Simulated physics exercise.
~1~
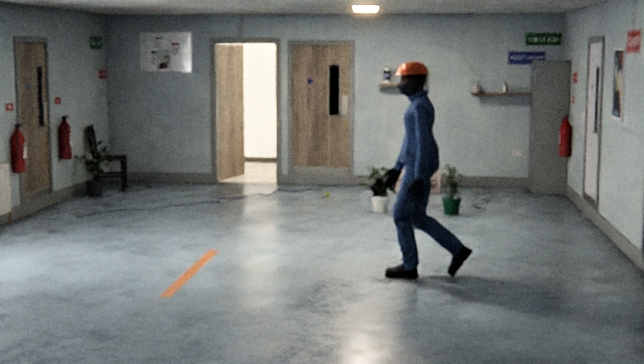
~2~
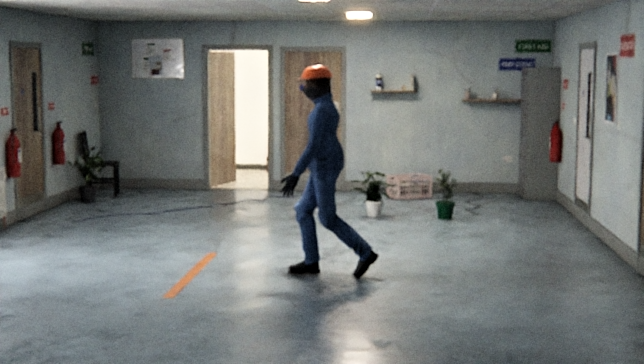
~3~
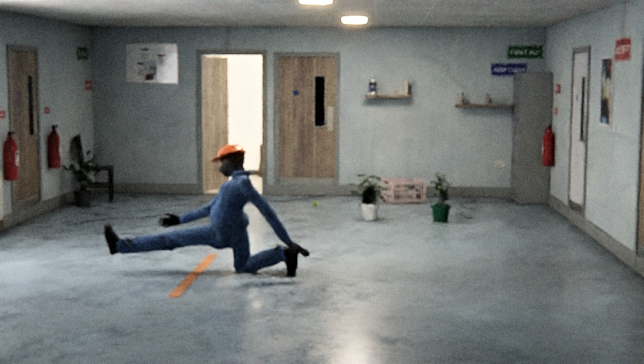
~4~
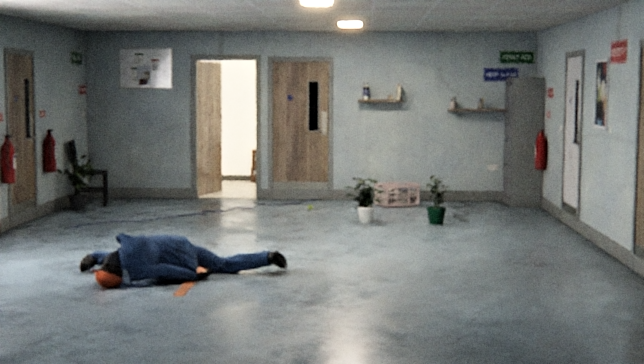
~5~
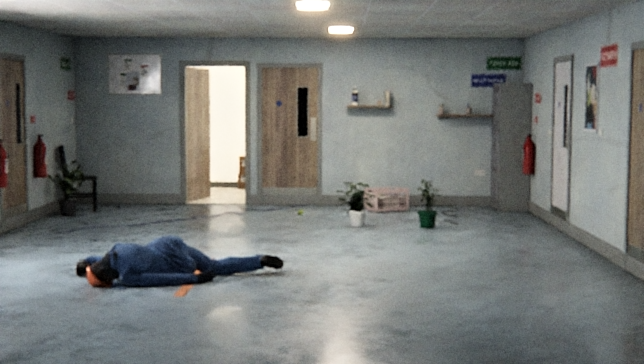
A person in blue overalls and an orange helmet walked left across a grey room towards a strip of orange tape, dropped low with legs spread wide, then fell forward and ended lying still on the floor, stretched across the tape.
